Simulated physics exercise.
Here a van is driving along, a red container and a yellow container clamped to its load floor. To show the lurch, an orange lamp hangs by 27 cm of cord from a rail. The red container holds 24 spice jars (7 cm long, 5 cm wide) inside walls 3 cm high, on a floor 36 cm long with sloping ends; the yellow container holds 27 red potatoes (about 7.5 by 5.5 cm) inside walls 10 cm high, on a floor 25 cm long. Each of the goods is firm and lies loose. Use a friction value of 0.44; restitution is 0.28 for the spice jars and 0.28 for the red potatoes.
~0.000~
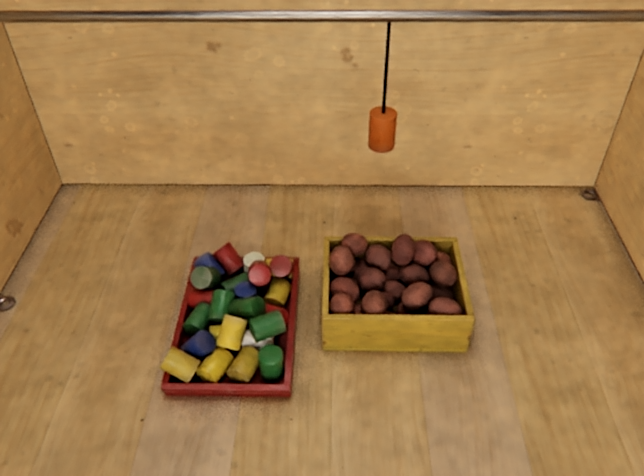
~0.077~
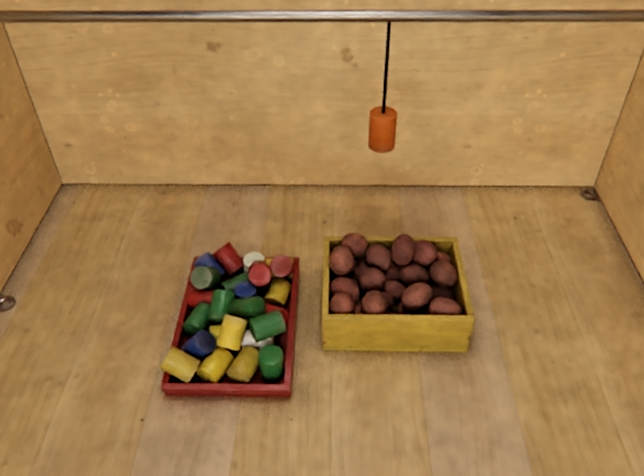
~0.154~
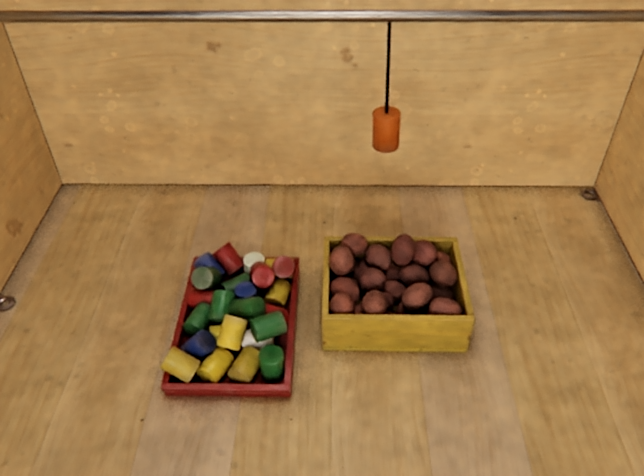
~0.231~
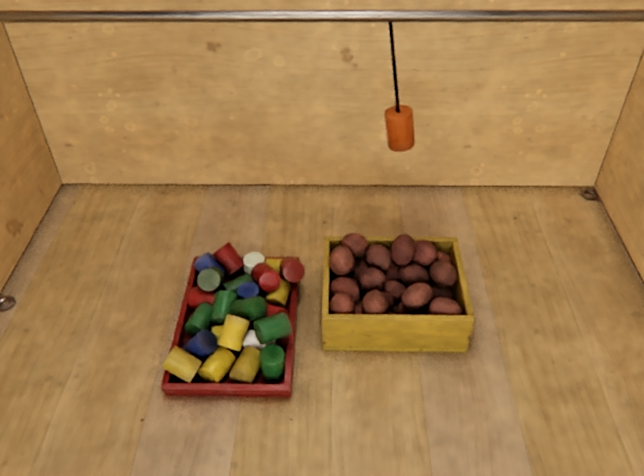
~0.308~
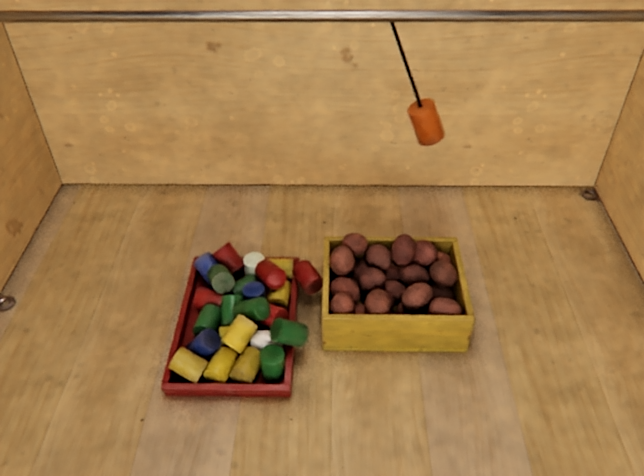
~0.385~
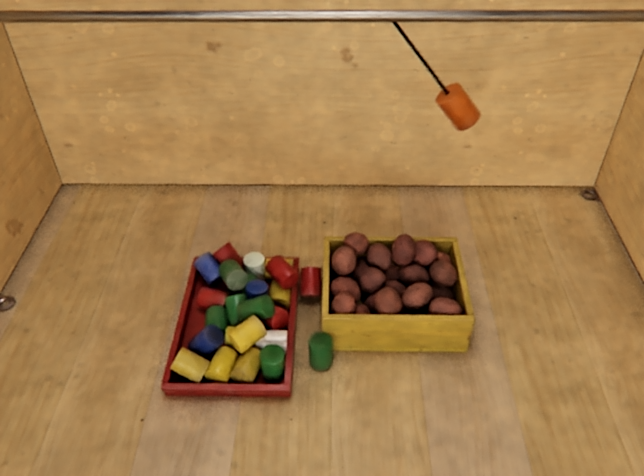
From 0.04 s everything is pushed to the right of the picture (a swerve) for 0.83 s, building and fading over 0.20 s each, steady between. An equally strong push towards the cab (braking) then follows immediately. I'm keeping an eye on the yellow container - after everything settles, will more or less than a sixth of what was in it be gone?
The spill stays below a sixth of the load.
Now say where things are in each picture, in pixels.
In the first frame (places track the rim corner closest to us here), yellow container (471, 315); red container (287, 384); lamp cord 0° off upright; all still inside.
The second frame shows yellow container (471, 315); lamp cord 0° off upright.
The third frame shows yellow container (471, 315); lamp cord 2° off upright.
The fourth frame shows yellow container (471, 315); lamp cord 9° off upright.
The fifth frame shows yellow container (471, 315); lamp cord 22° off upright; 1 out, the lowest jar at (308, 277).
The sixth frame shows yellow container (471, 315); red container (287, 384); lamp cord 39° off upright; 2 out, the lowest jar at (321, 352).
After 0.68 s, the red container is down by 4 of 24 and the yellow container has all 27.
After 1.05 s, the red container is down by 4 of 24 and the yellow container has all 27.
After 1.57 s, the red container is down by 6 of 24 and the yellow container is down by 1 of 27.
When it is over (at 2.24 s), the red container is down by 7 of 24 and the yellow container is down by 1 of 27. Asked share, 1 of 27, 4 per cent.
